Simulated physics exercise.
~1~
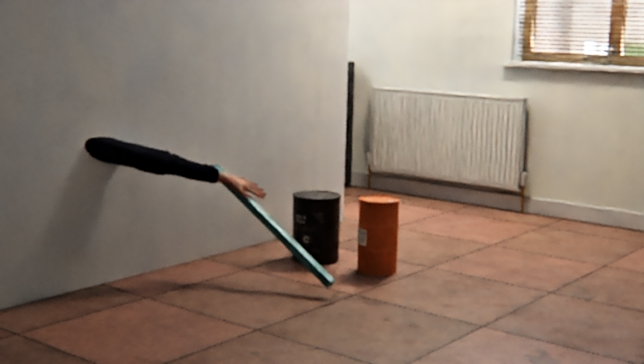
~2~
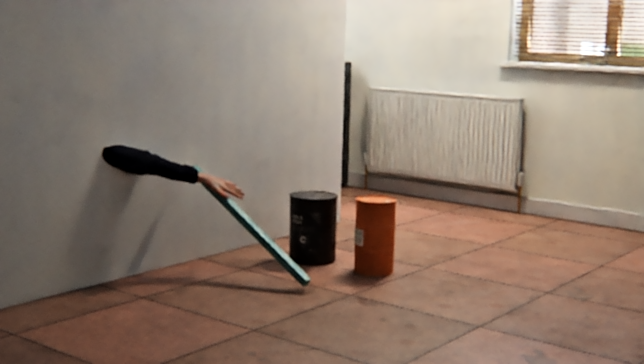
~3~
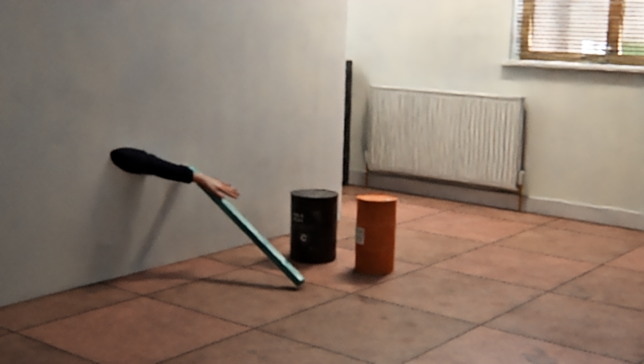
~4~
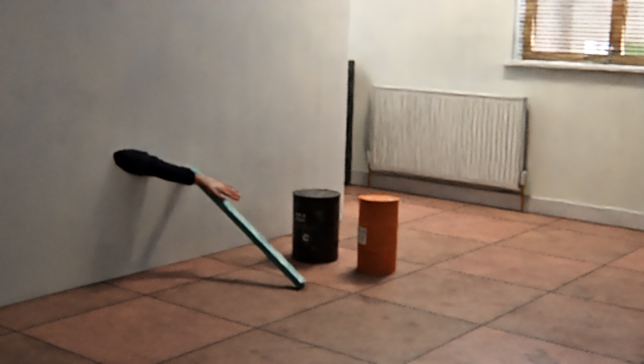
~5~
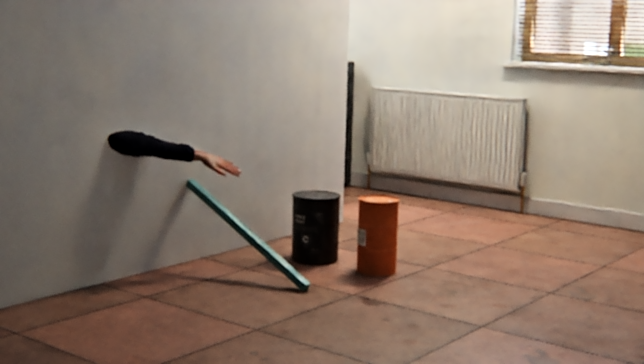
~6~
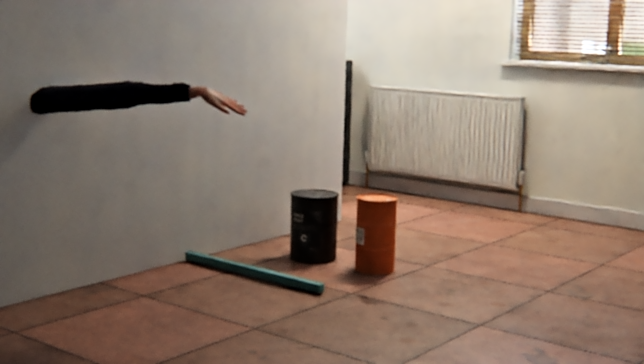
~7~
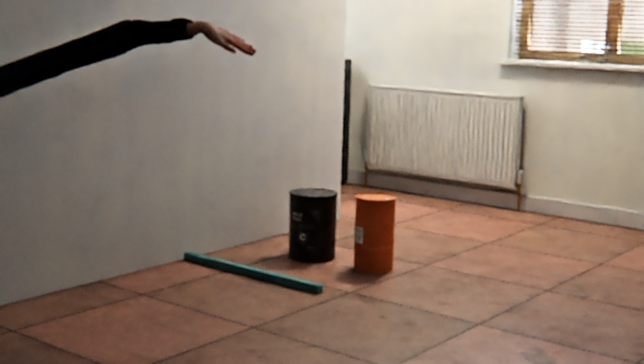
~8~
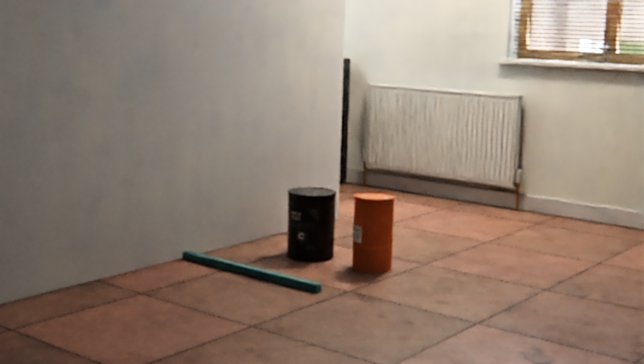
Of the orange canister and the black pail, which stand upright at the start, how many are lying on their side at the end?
None of them are lying on their side. The orange canister and the black pail both still stand upright at the end.
